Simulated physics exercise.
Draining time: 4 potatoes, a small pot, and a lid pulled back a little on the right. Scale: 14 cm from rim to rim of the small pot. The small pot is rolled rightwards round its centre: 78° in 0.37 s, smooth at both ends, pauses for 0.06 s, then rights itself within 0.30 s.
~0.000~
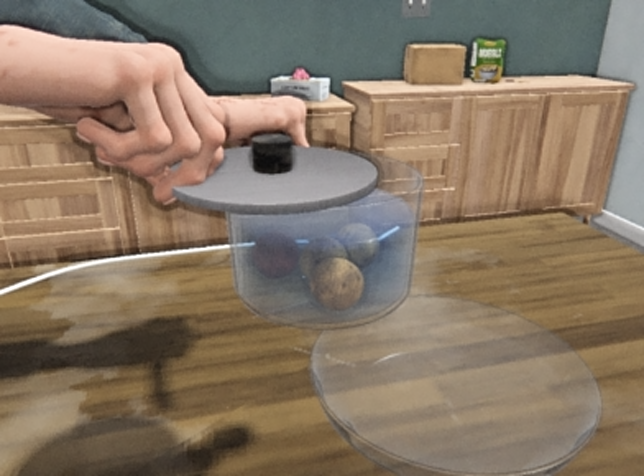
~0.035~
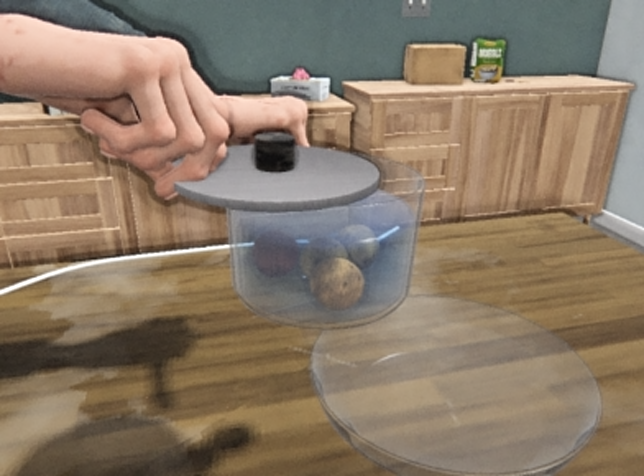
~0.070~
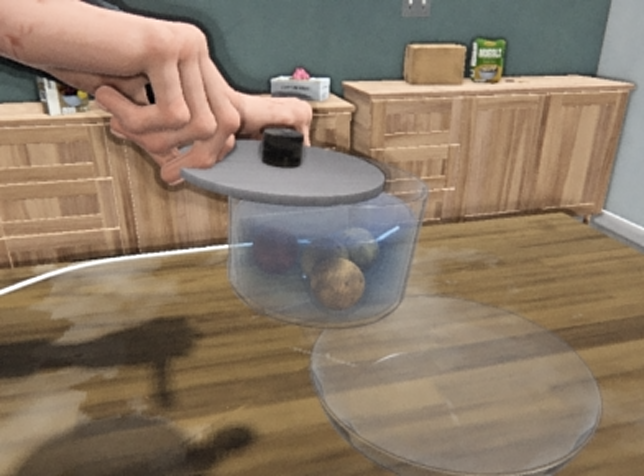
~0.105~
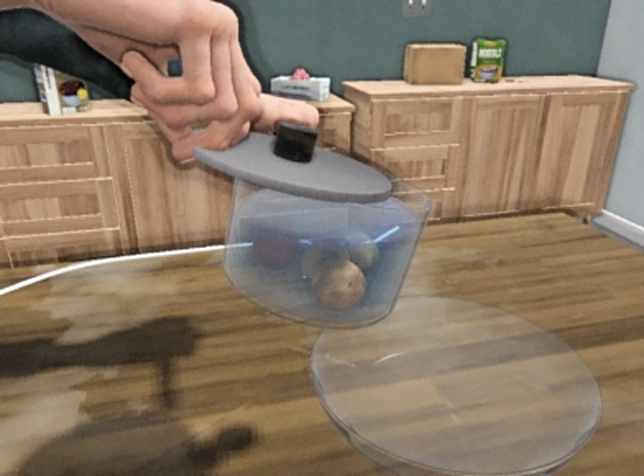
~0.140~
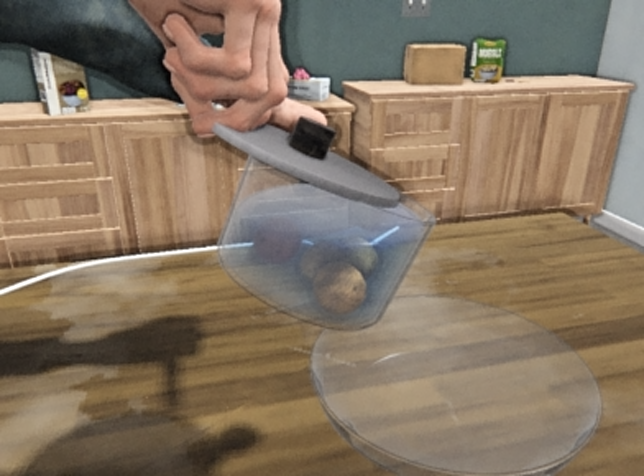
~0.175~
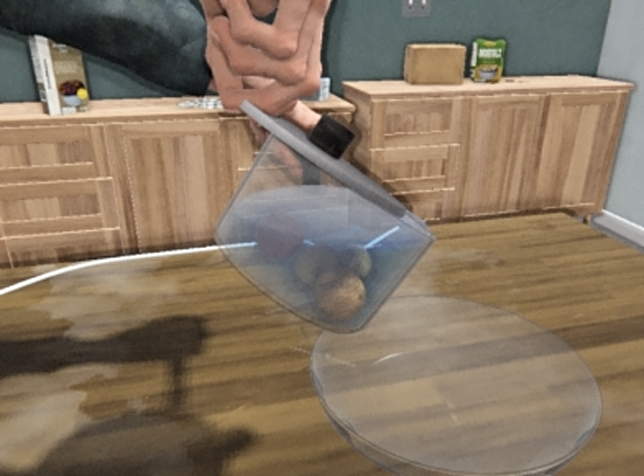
To begin with, a hand holds the dark knob of a gray lid on a small, level, see-through pot containing bluish water and a few round objects. The pot and lid then lean rightwards, slightly at first and more steeply later, while the round objects stay low inside.
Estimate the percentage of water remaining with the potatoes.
Some 30 per cent remains.
Then, 0.31 s in, the tilt is 74° and 75 per cent of the water is still in the small pot.
Then, 0.42 s in, the tilt is 78° and 48 per cent of the water is still in the small pot.
Then, 0.52 s in, the tilt is 61° and 32 per cent of the water is still in the small pot.
Then, 0.64 s in, the tilt is 16° and 29 per cent of the water is still in the small pot.
Finally, 30 per cent of the water is still in the small pot.
